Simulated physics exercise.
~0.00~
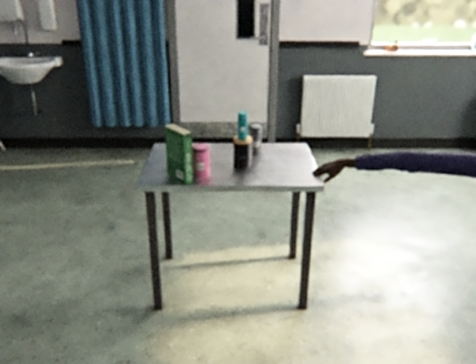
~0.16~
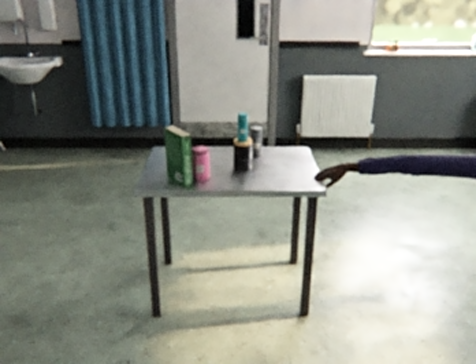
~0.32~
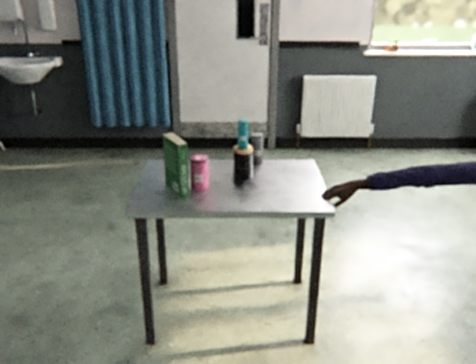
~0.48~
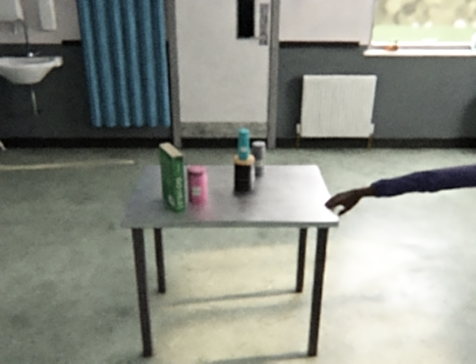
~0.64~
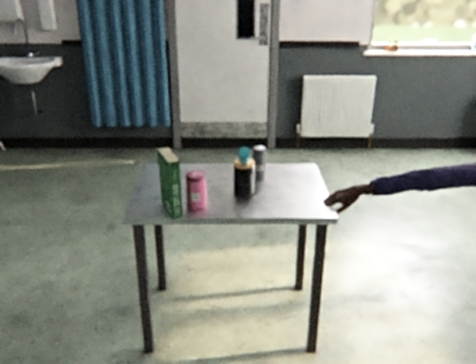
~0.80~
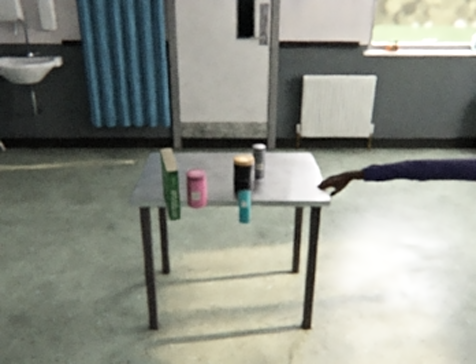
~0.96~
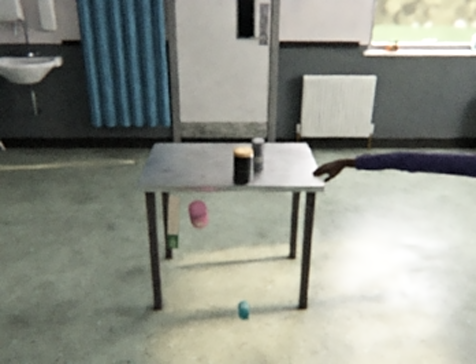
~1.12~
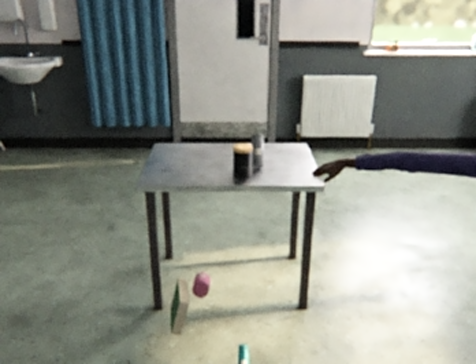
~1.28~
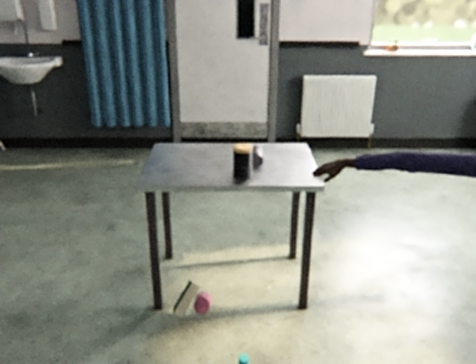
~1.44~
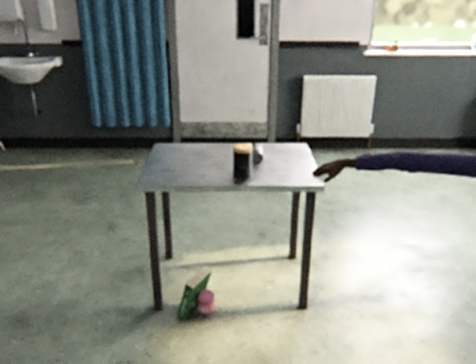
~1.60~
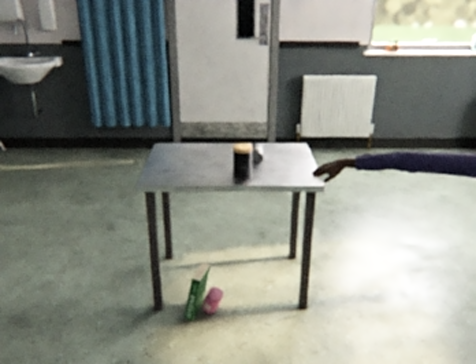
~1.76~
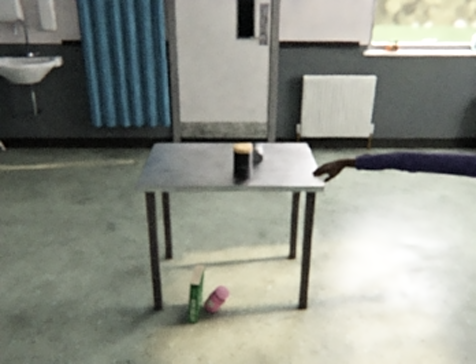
In a bare room, a hand jerks a table and three of five items fall.
